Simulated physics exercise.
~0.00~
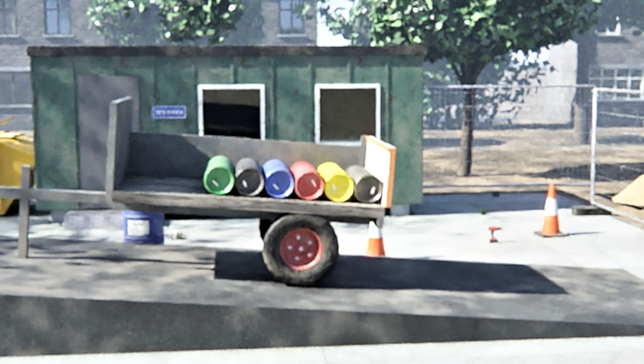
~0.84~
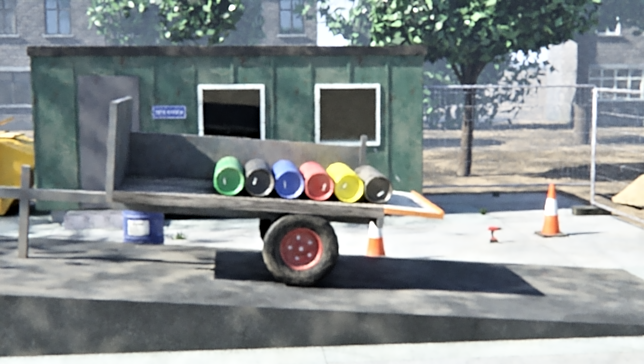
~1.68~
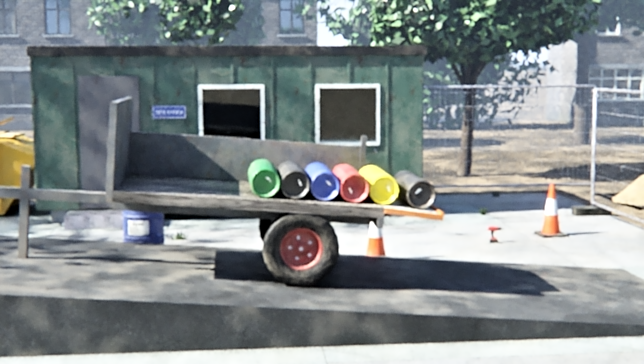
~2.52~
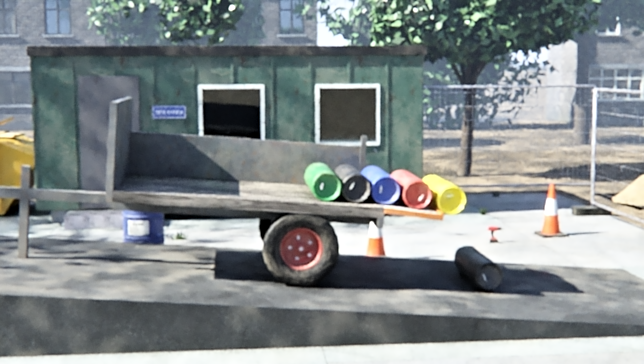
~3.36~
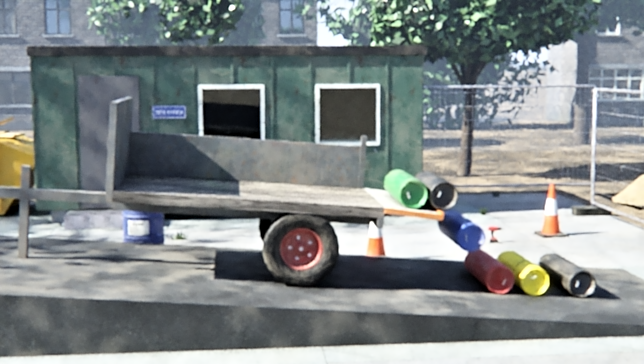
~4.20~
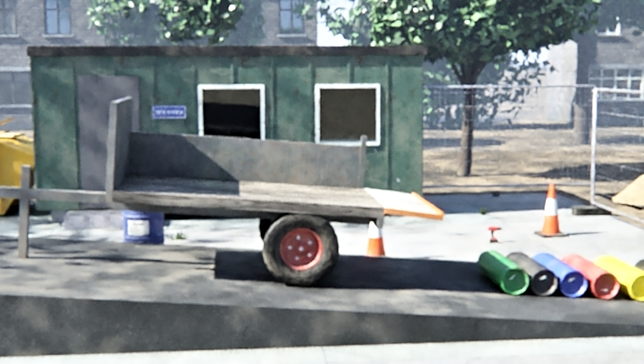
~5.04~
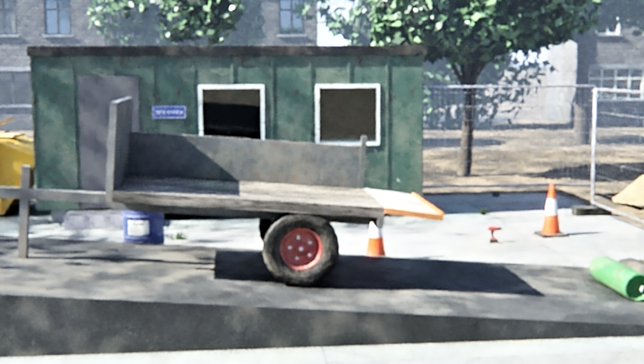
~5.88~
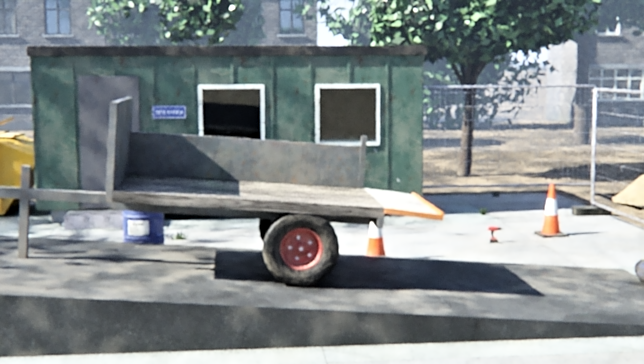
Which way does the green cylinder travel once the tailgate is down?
The green cylinder rolls to the right, going along the trailer bed, off the lowered gate and on along the ground.
We see a row of coloured cylinders on a parked trailer beside a green hut. The orange-edged tailgate swings down, and the cylinders roll right, drop off it one after another and roll away down the slope, leaving the trailer empty with its gate lowered.
